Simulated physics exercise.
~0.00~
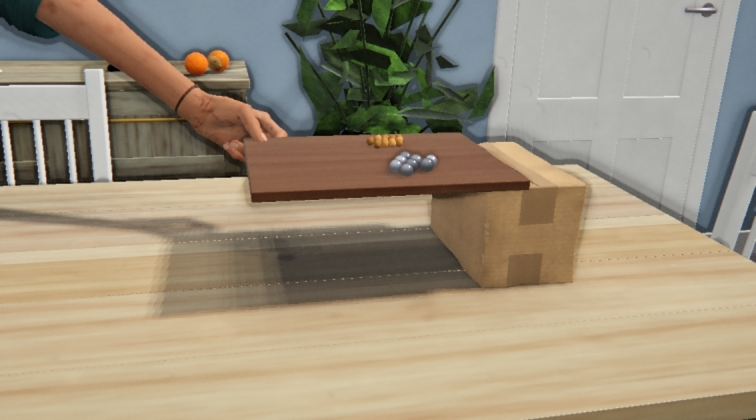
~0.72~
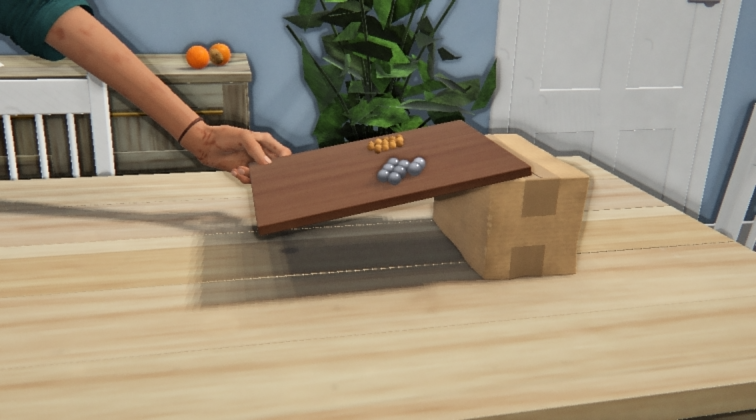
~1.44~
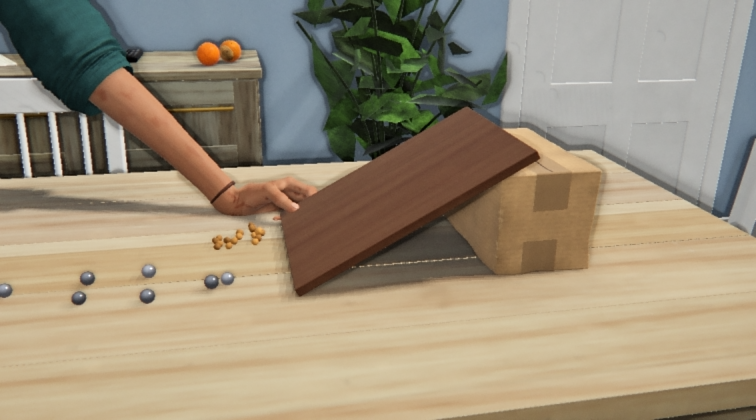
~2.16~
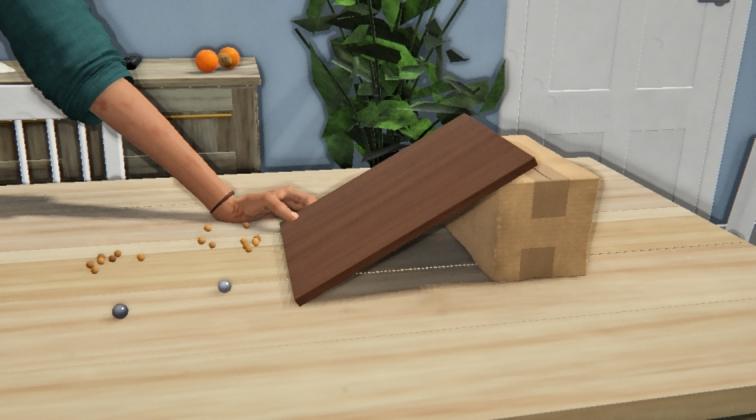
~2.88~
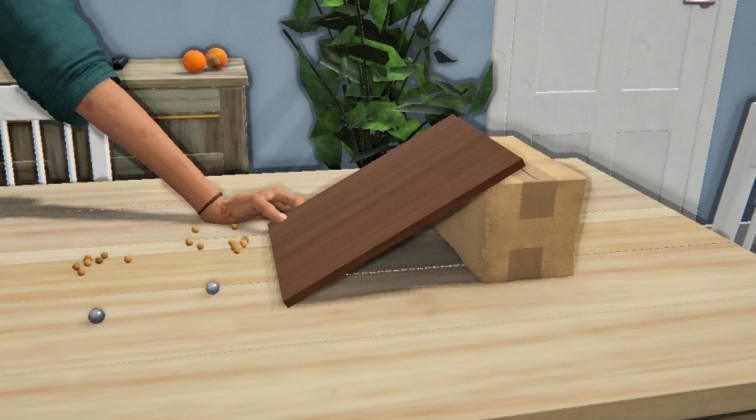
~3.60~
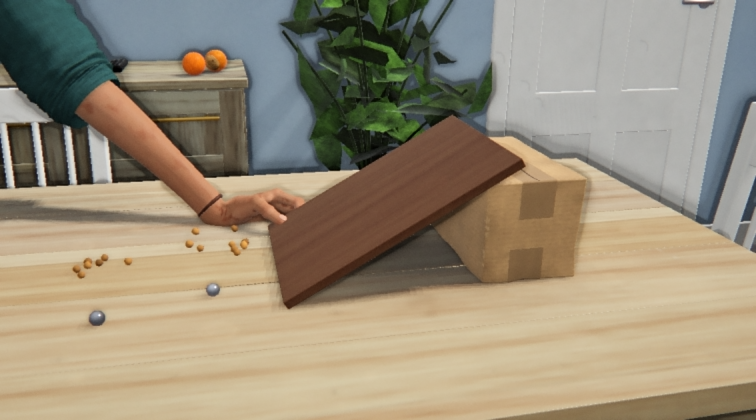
On a wooden table, a hand lowers a board's end, and silver balls outroll orange bits.
